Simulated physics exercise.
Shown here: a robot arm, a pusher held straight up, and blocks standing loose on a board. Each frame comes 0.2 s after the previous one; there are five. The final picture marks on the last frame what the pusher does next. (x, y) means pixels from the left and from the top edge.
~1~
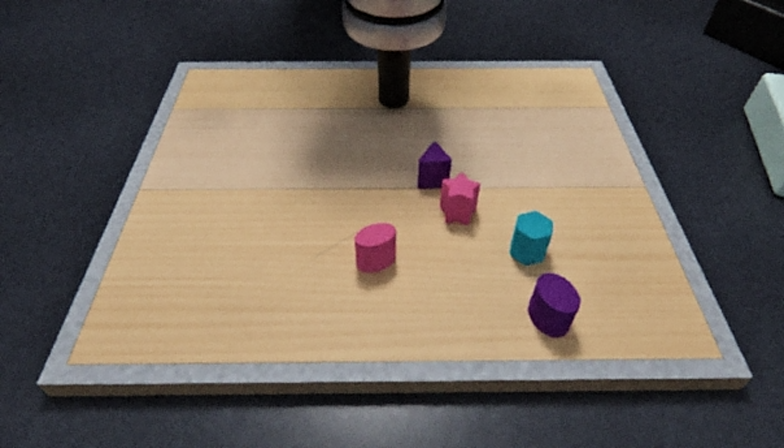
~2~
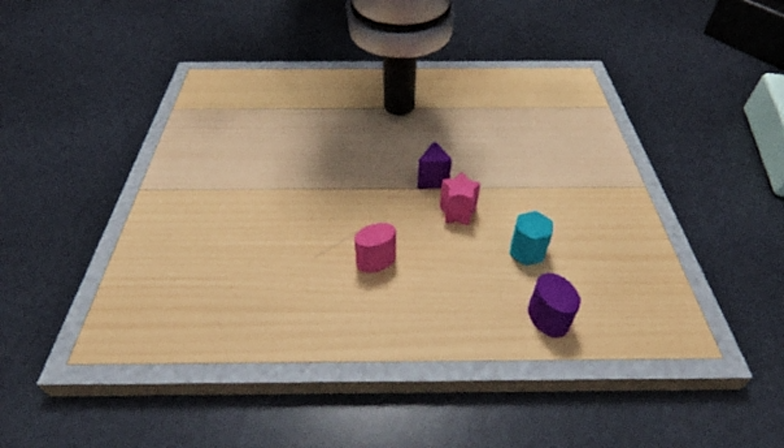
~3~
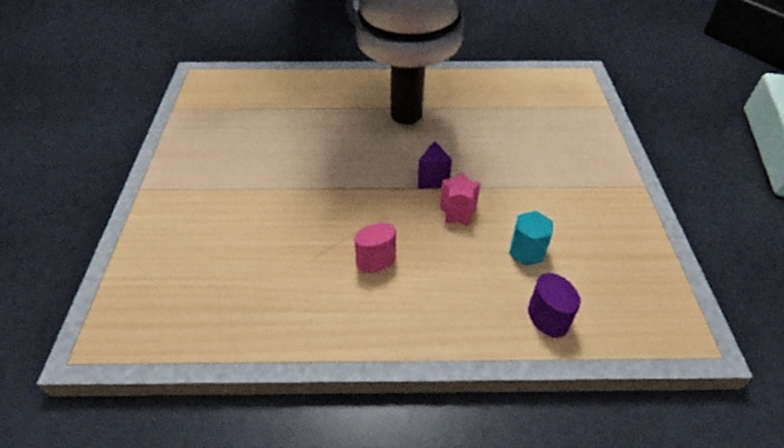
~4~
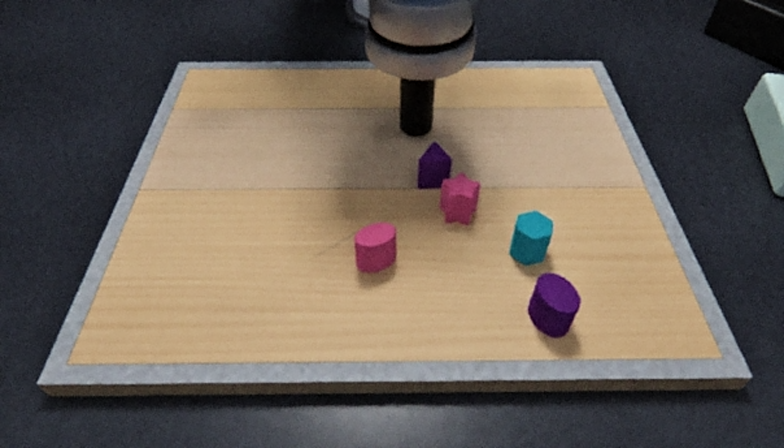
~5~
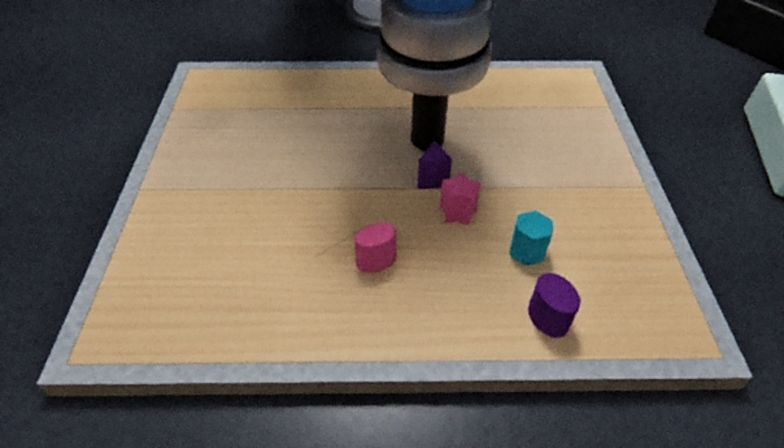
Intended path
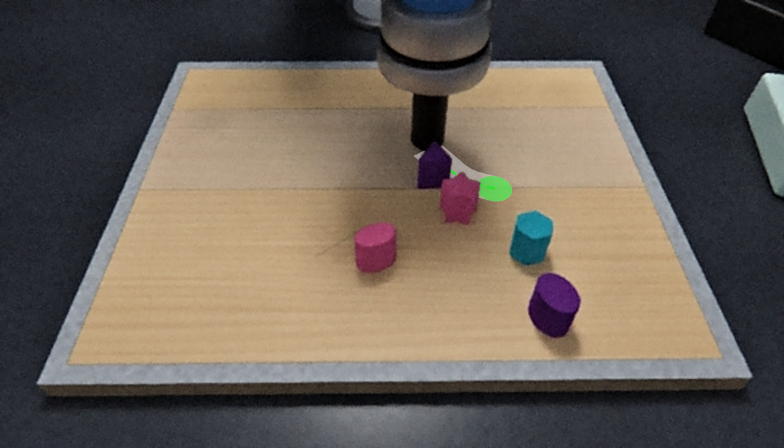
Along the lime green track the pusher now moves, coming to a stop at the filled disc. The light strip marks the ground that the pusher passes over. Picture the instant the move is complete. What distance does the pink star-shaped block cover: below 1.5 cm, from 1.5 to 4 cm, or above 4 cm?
Less than 1.5 cm.
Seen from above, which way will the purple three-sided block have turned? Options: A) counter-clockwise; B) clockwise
B
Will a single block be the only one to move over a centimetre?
Short answer: Yes.
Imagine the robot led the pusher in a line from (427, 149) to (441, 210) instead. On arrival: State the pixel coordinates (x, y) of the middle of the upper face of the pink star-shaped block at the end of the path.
Its top middle will sit at (473, 204).
Path on the board, from (427, 149) by way of (445, 165) and (466, 180) to (494, 188).
On the path given first. Halfway along, pusher at (455, 164); purple three-sided block at (438, 165), turned 55° clockwise.
At the end, pusher at (496, 179); purple three-sided block at (439, 166), turned 65° clockwise; pink star-shaped block in place.
